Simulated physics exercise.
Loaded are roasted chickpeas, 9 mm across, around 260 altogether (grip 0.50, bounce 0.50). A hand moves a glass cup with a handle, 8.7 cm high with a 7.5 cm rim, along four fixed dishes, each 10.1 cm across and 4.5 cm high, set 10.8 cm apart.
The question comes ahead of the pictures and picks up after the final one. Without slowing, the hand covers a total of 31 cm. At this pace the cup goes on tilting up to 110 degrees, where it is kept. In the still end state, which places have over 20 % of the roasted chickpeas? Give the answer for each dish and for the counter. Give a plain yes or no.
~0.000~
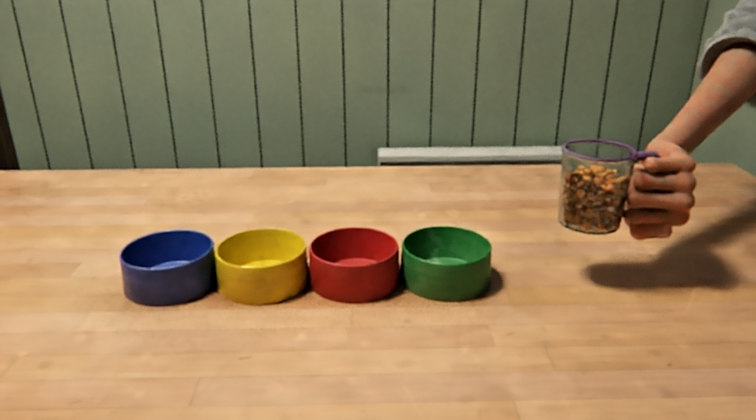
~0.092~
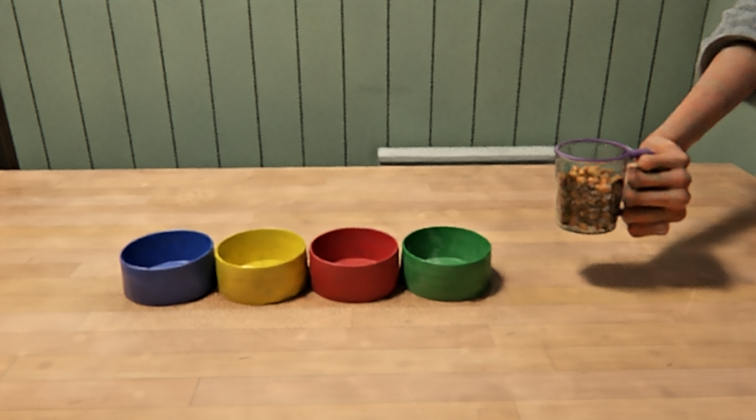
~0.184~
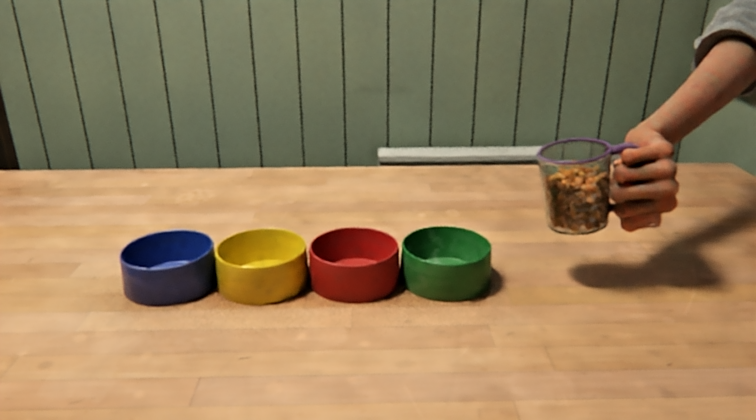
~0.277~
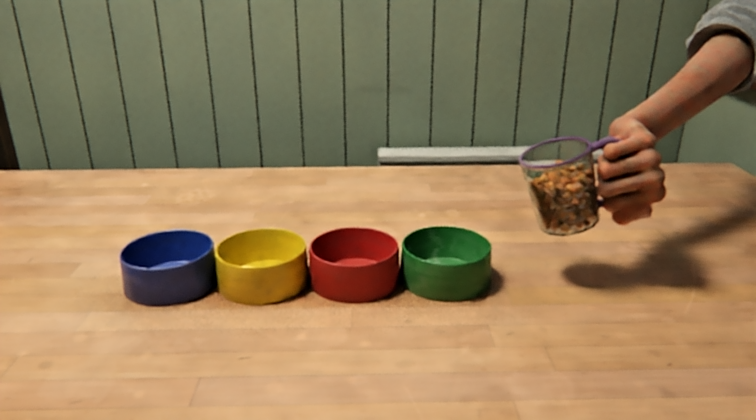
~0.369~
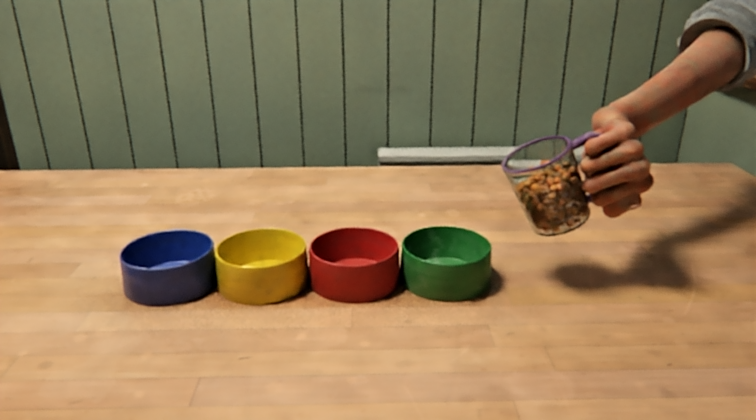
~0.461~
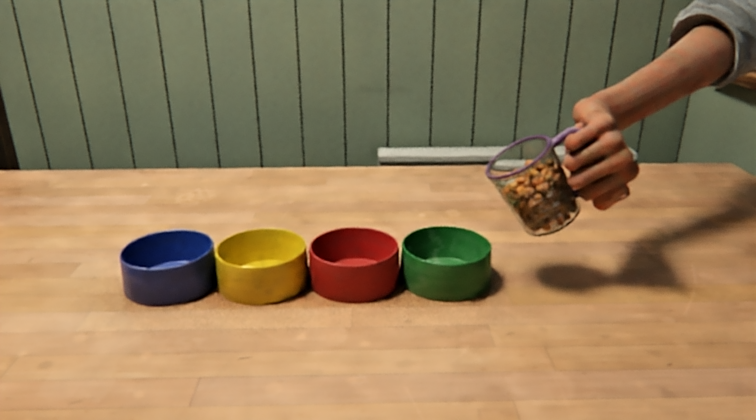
Red - yes, blue - no, green - no, yellow - yes, counter - no.
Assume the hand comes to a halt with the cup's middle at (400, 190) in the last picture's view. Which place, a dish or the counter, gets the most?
Result: Biggest portion at red.
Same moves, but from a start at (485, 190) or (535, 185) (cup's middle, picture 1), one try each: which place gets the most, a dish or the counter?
Most goes to: Blue, then yellow.
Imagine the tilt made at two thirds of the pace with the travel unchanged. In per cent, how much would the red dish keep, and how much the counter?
Result - red: 0; counter: 0.
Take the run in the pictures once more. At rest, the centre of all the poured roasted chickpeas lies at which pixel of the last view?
Roughly pixel (311, 269).
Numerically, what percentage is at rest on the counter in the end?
Close to 5 %, more or less.
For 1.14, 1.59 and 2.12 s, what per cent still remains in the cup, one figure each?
It goes roughly like this: 100, 55, 5 per cent.
After 1.14 s, tilt 88 degrees; cup holds 100 %.
After 1.59 s, tilt 110 degrees; cup holds 55 %, red 40 %.
After 2.12 s, tilt 110 degrees; cup holds 5 %, red 50 %, yellow 45 %.
In the end, at 2.6 s, red 50 %, blue 0 %, green 0 %, yellow 45 %, counter 5 %.
